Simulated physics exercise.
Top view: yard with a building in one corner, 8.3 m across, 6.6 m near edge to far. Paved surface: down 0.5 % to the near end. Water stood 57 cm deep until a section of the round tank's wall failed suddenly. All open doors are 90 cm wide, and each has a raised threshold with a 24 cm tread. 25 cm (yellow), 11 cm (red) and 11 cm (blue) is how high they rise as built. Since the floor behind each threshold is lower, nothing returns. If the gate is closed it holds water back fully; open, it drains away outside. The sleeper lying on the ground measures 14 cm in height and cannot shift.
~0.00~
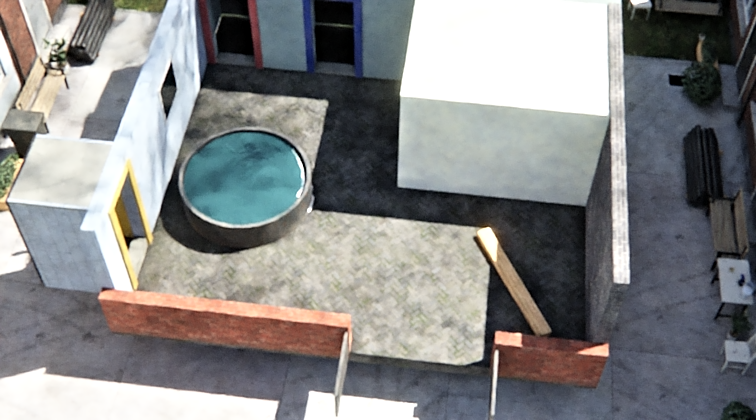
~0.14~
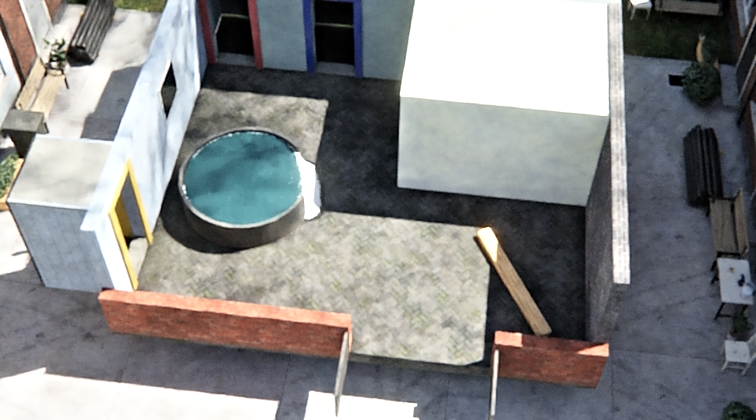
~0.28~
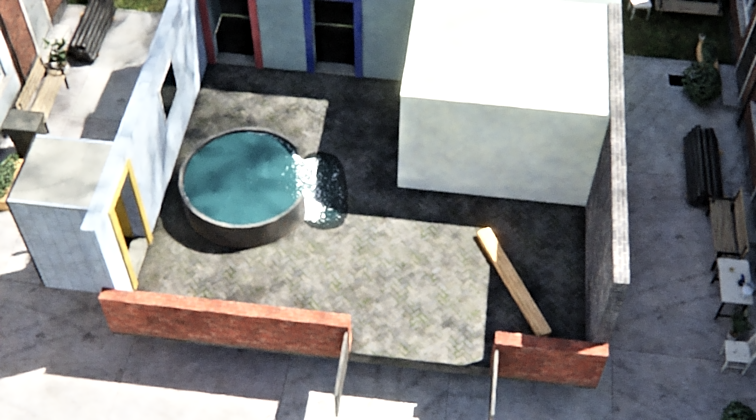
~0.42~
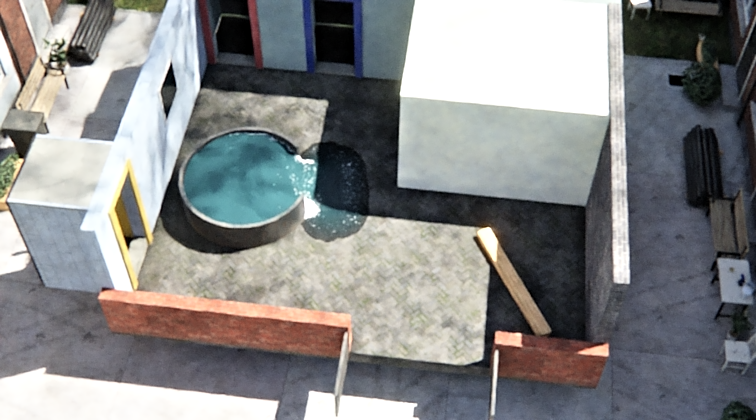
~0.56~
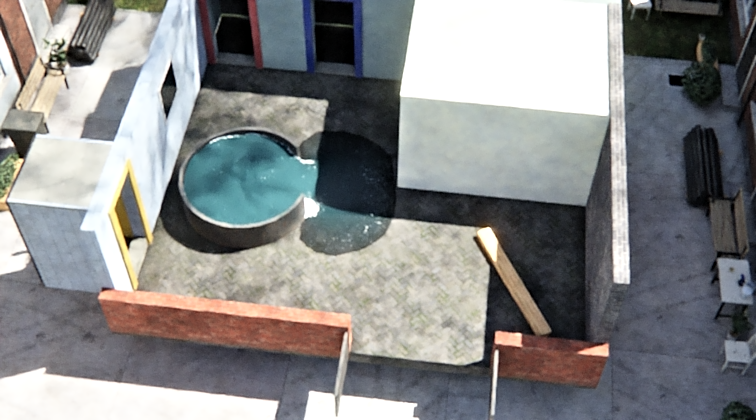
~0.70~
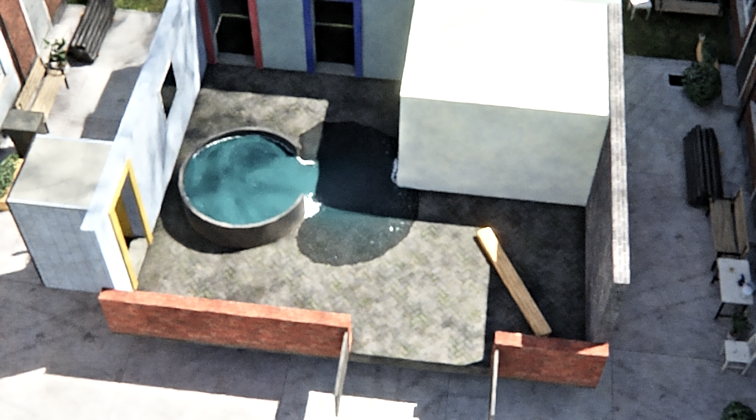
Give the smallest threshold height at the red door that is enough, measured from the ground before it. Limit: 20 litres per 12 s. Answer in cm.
Roughly 7.5 cm.
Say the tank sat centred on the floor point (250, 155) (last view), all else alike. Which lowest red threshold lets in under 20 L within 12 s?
It must be around 14.0 cm tall.
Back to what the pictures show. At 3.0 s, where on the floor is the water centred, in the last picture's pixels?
Roughly (342, 188).
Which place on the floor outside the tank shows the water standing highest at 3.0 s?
Around (410, 91).
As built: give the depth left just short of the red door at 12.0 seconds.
Depth: Near 7.5 cm.
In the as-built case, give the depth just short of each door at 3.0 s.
Reading in centimetres: Yellow = 0, red = 1, blue = 11.
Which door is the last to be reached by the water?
That would be the yellow door, last of all.
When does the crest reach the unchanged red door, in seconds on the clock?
8.0 s.
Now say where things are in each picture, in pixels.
Still water, 57 cm deep, in the round tank at (245, 178); the red door at (231, 31) is dry, in the first picture.
The gap is at (308, 185), the front 0.3 m out at (315, 167); the back of the round tank holds 57 cm, in the second picture.
The gap is at (308, 186), the front 0.7 m out at (337, 163); the back of the round tank holds 57 cm, in the third picture.
The front is at (358, 160), 1.2 m from the gap at (308, 186); 2.3 m2 of floor is wet, 57 cm left at the back, in the fourth picture.
The front is at (387, 161), 1.7 m from the gap at (308, 186); 4.1 m2 of floor is wet, 57 cm left at the back, in the fifth picture.
The gap is at (308, 186), the front 2.1 m out at a hidden place; the back of the round tank holds 56 cm; the red door at (231, 31), 3.9 m from the gap, is still 2.8 m from the nearest water, in the sixth picture.
After 1.4 s water covers 25 % of the floor, deepest (32 cm) near (397, 173); it has not reached the red door.
After 3.0 s water covers 50 % of the floor, deepest (30 cm) near (410, 91); it has not reached the red door.
After 12.0 s water covers 95 % of the floor, deepest (10 cm) near (564, 364); 7 cm at the red door, 2 litres in over its 11 cm threshold.
At the red door as built, the water arrived by 3.2 s and peaked near 10 cm at 7.8 s.
Run again over the same 12 s with other heights there, 37 litres in over 6 cm, 5 litres over 9.5 cm. The limit of 20 litres is kept from about 7.5 cm up.
